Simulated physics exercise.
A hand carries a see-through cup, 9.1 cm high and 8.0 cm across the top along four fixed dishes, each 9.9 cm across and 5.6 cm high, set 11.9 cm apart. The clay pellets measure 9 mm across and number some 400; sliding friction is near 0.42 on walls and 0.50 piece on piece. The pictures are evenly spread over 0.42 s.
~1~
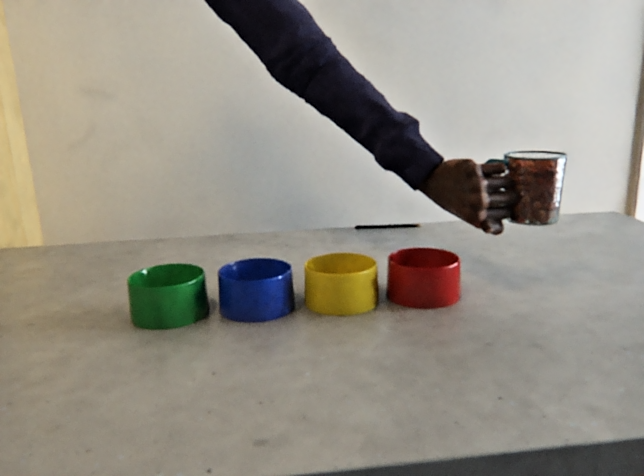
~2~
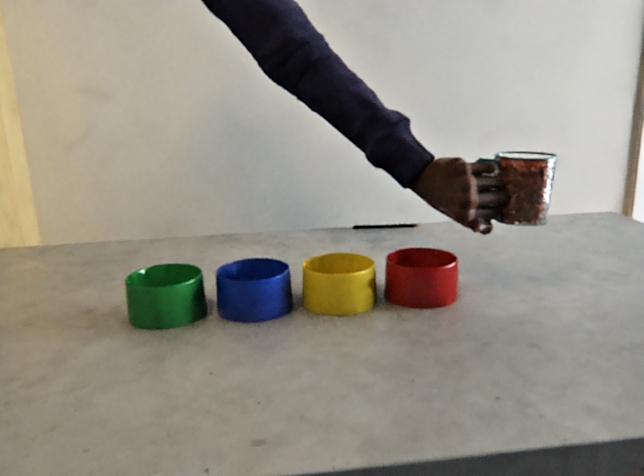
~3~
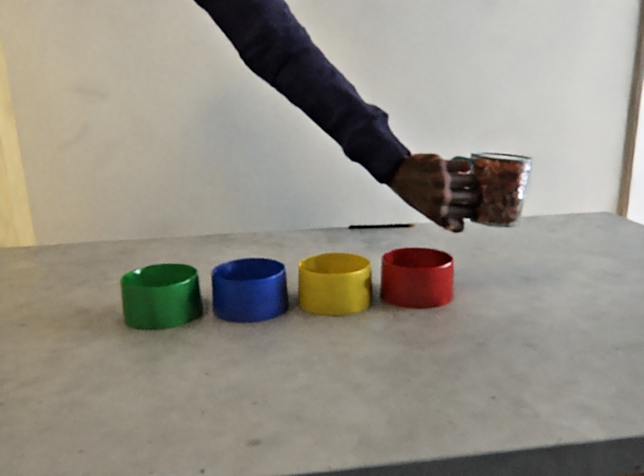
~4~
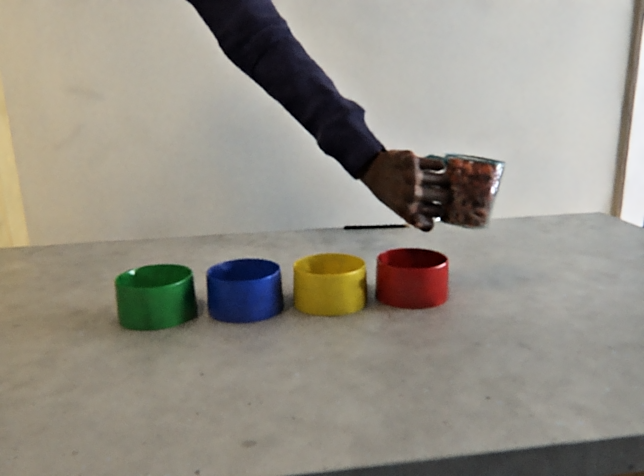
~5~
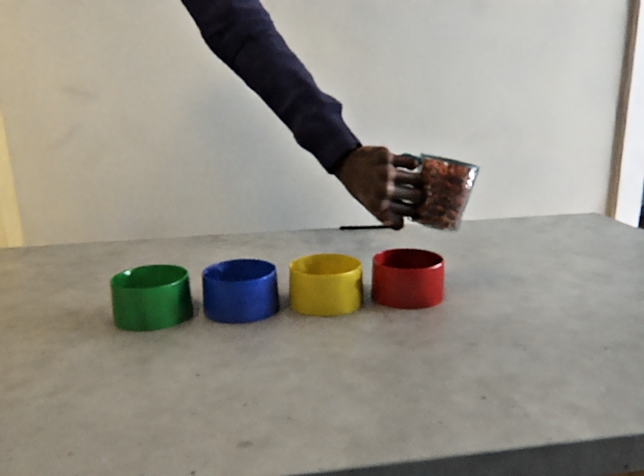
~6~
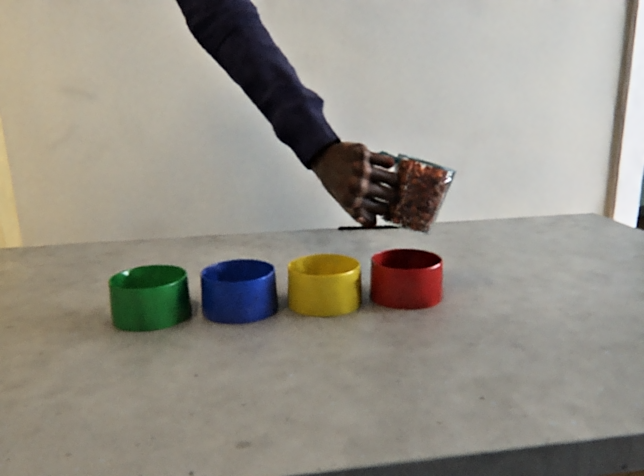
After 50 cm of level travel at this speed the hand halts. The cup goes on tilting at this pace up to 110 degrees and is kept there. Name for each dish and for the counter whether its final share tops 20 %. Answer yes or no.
Red: No, blue: Yes, green: No, yellow: No, counter: Yes.
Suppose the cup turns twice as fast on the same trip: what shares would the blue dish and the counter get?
Then: Blue 60; counter 30.
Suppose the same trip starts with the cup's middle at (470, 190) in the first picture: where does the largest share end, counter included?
Most goes to: Green.
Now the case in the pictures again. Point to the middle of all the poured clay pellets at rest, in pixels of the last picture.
Around (226, 297).
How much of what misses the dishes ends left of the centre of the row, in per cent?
Roughly 100 per cent.
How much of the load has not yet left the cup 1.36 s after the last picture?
About 95 per cent.
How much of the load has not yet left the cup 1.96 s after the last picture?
About 35 per cent.
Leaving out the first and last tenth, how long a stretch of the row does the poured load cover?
Roughly 9 cm.
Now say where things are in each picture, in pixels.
Cup at (533, 188), tilt 0 degrees, lip at (562, 154), moved 0.0 cm; middle of the pieces at (535, 191); red dish at (424, 258); yellow dish at (341, 264); blue dish at (255, 269); green dish at (166, 275), in the first frame.
Cup at (522, 188), tilt 2 degrees, lip at (553, 155), moved 1.2 cm; middle of the pieces at (525, 191), in the second frame.
Cup at (497, 189), tilt 6 degrees, lip at (529, 158), moved 4.3 cm; middle of the pieces at (499, 193), in the third frame.
Cup at (468, 191), tilt 10 degrees, lip at (502, 163), moved 7.7 cm; middle of the pieces at (471, 195), in the fourth frame.
Cup at (441, 193), tilt 14 degrees, lip at (476, 167), moved 11.0 cm; middle of the pieces at (443, 197), in the fifth frame.
Cup at (416, 194), tilt 19 degrees, lip at (453, 171), moved 14.3 cm; middle of the pieces at (418, 199); red dish at (406, 259); yellow dish at (324, 265); blue dish at (238, 271); green dish at (148, 277), in the sixth frame.
Then, 0.81 s after the last picture, tilt 61 degrees; cup holds 100 %.
Then, 1.36 s after the last picture, tilt 90 degrees; cup holds 95 %, blue 5 %.
Then, 1.96 s after the last picture, tilt 110 degrees; cup holds 35 %, blue 45 %.
In the end, red 0 %, blue 70 %, green 0 %, yellow 0 %, counter 30 %.
